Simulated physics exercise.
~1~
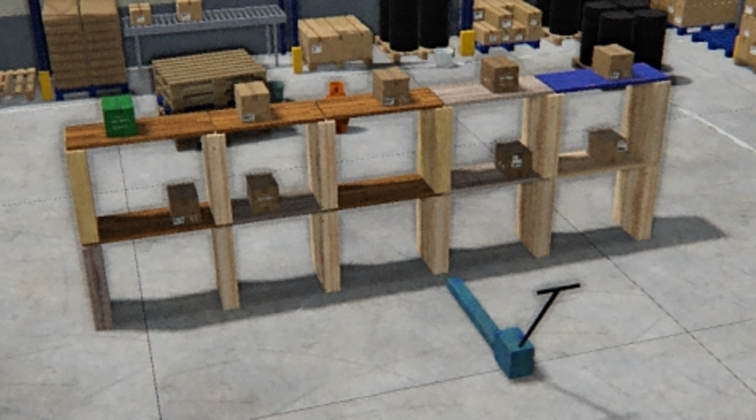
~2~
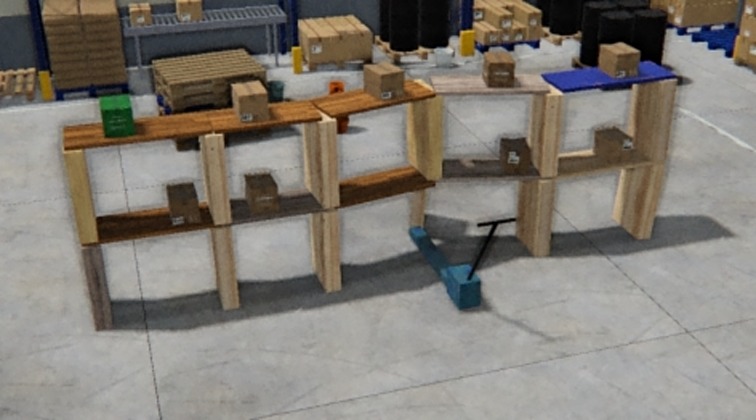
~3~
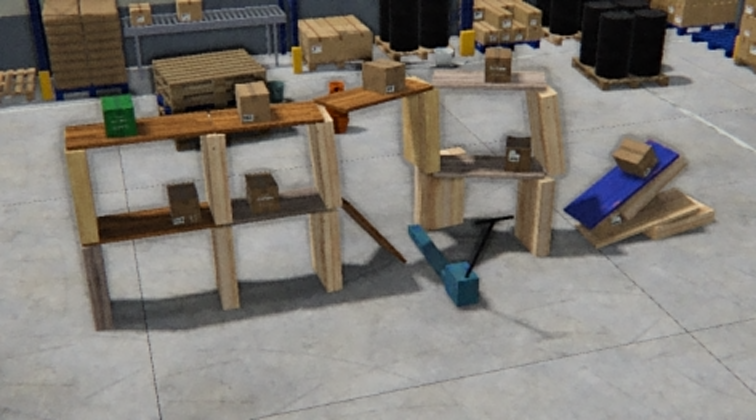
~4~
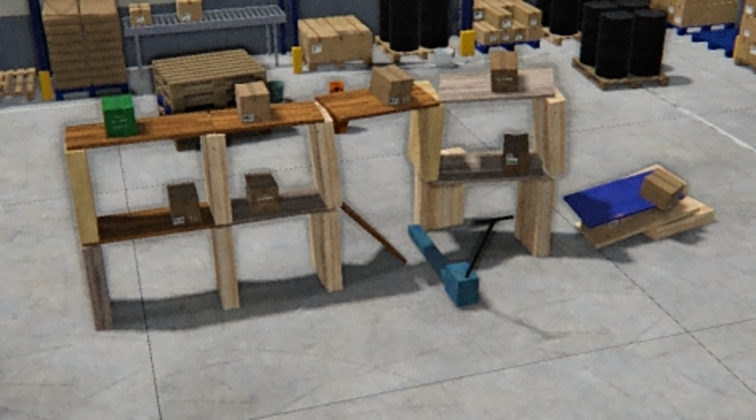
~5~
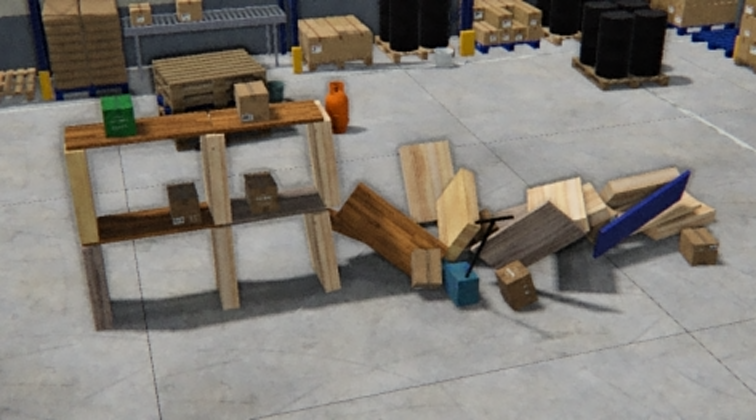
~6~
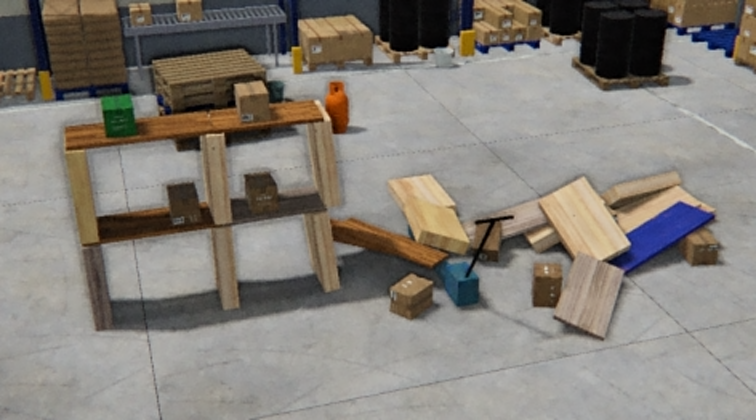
At the start, a two-tier rack of upright timber slabs and boards holds several cartons, with a teal jack at its foot. The jack slides left and back into the base, and the uprights near it shift and lean. The right end then gives way, dropping the blue board and its carton into a slant, while a lower board falls beside the left section. Soon the middle section collapses too, scattering slabs, boards and cartons around the jack. At the end, the left section still stands, the green carton unmoved on top, beside a heap of fallen timber.
